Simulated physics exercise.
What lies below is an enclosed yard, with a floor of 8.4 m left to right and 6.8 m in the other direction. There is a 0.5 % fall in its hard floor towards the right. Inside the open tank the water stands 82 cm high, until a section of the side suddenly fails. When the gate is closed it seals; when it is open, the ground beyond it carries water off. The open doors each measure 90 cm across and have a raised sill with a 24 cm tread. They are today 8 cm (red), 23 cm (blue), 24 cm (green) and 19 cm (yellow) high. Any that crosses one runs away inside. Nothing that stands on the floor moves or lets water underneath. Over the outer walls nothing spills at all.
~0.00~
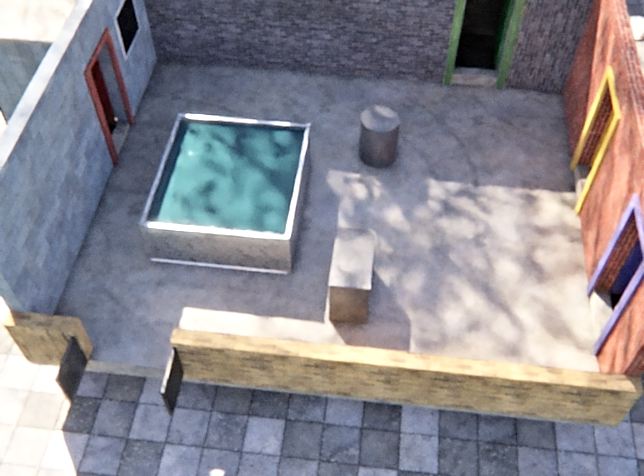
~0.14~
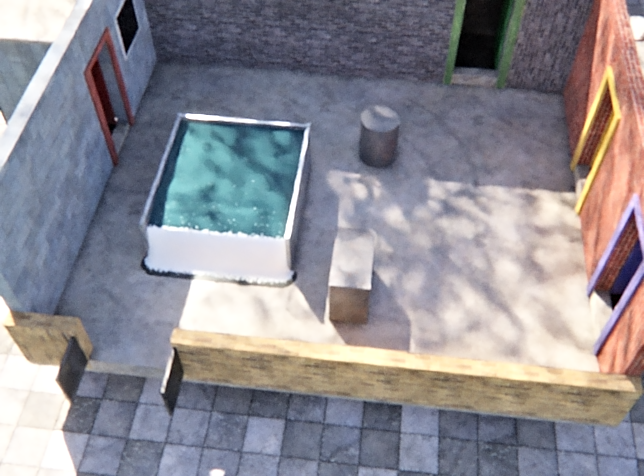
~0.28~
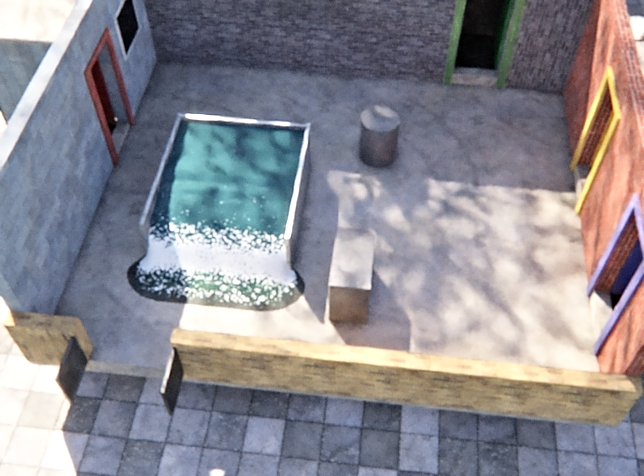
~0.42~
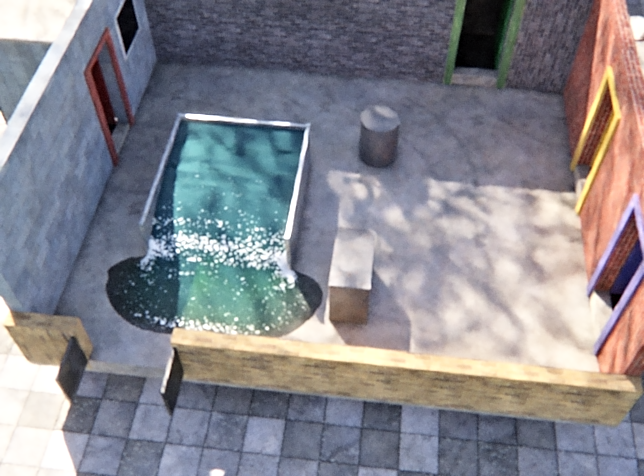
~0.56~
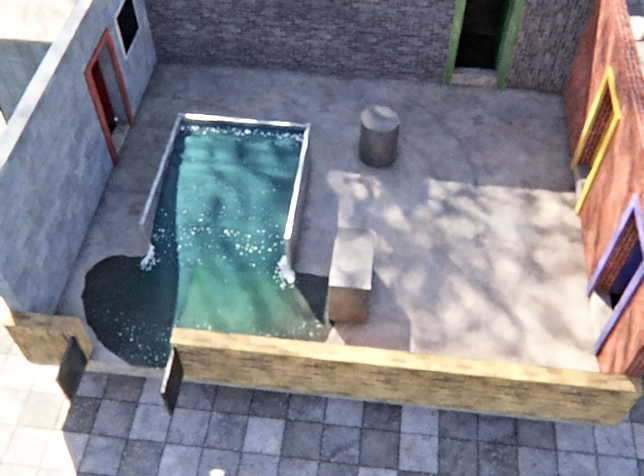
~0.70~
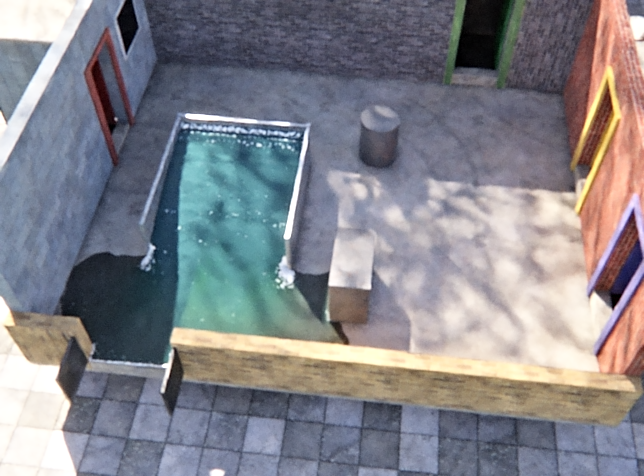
Water pours from the front of an open tank and spreads across the yard floor.
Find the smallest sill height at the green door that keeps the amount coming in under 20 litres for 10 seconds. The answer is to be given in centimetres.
The smallest height is roughly 8 cm.
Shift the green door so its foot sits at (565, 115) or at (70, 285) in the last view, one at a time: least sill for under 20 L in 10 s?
In turn: Roughly 8.0 cm, roughly 12.5 cm.
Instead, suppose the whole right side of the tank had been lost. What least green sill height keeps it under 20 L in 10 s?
About 11.5 cm.
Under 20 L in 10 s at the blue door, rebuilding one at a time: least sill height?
Blue door - some 21 centimetres.
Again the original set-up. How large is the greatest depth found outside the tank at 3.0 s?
38 cm.
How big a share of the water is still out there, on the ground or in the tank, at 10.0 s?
Remaining share: Around 62 %.
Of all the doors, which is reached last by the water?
The answer is the green door.
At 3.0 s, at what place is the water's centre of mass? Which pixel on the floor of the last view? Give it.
I'd say around (267, 282).
After 1.4 s water covers 15 % of the floor, deepest (57 cm) near (208, 348); it has not reached the green door.
After 3.0 s water covers 40 % of the floor, deepest (38 cm) near (44, 340); it has not reached the green door.
After 10.0 s water covers 95 % of the floor, deepest (12 cm) near (314, 152); 8 cm at the green door, 0 litres in over its 24 cm sill.
At the green door as built, the water arrived by 5.6 s and peaked near 13 cm at 6.2 s.
With a sill of 7 cm, 31 litres would have come in within the 10 s; with 10 cm, 7 litres. So under 20 litres takes about 8 cm.
